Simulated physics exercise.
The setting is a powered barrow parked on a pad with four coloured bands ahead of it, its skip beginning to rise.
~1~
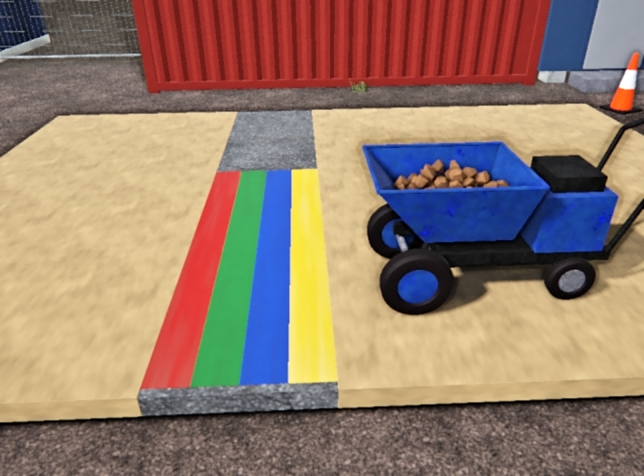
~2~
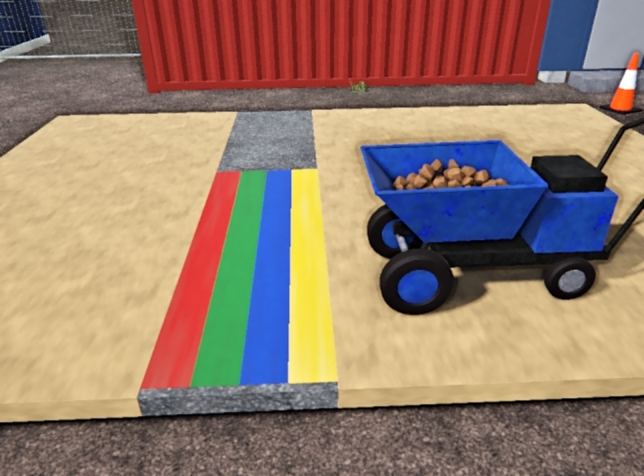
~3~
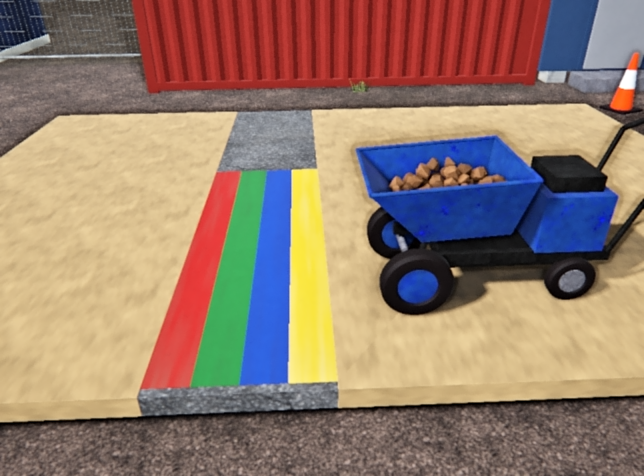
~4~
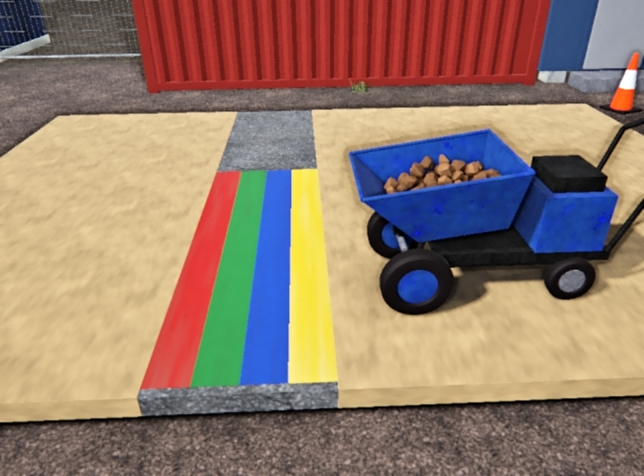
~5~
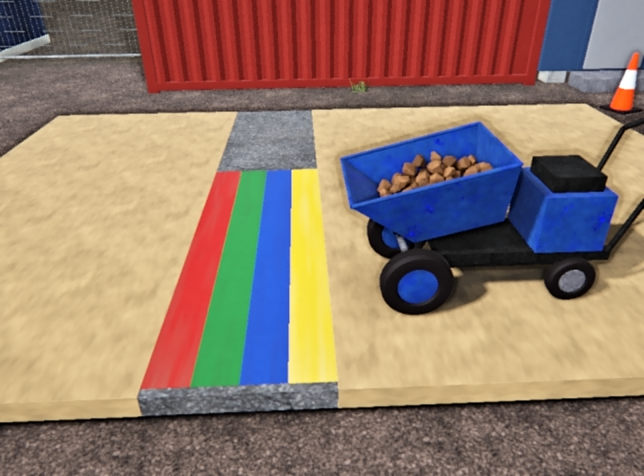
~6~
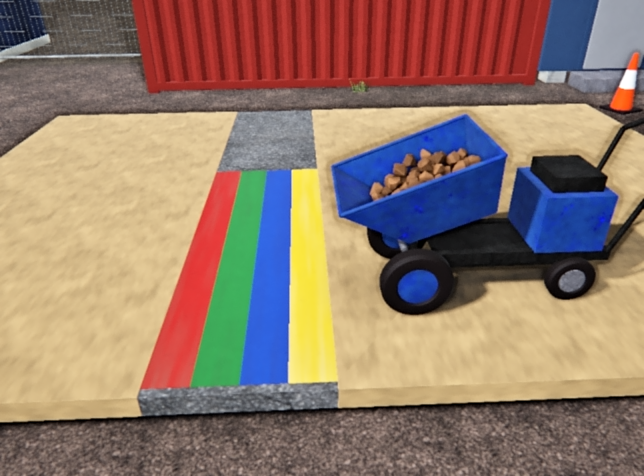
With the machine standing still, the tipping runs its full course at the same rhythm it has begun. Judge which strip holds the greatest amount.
Greatest amount: The blue strip.
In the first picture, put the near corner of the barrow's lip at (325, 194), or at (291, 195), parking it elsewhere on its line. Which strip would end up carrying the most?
Well, from the first place it would be the green strip, and from the second that red strip.
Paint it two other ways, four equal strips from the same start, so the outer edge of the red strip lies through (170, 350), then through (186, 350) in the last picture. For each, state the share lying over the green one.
Roughly 20 % and 20 %.
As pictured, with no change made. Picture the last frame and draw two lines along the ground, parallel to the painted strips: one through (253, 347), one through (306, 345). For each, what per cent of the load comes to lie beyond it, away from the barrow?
The first gives 40 %, the second 80 %.
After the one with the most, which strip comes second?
Rank 2: Green.
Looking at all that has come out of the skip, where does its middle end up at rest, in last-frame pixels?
I'd mark it at roughly (264, 282).
Just after the last frame, skip tipped steeply; every one in the skip.
A moment on, skip tipped right over; roughly two thirds in the skip; about a tenth over the yellow strip; roughly a quarter over the blue strip; just a few over the green strip.
Further on, skip tipped right over; roughly a quarter in the skip; about a tenth over the yellow strip; roughly a third over the blue strip; roughly a quarter over the green strip; about a tenth over the red strip; just a few off the paint.
When it is over, skip tipped right over; roughly a quarter in the skip; about a tenth over the yellow strip; roughly a third over the blue strip; roughly a quarter over the green strip; about a tenth over the red strip; just a few off the paint.
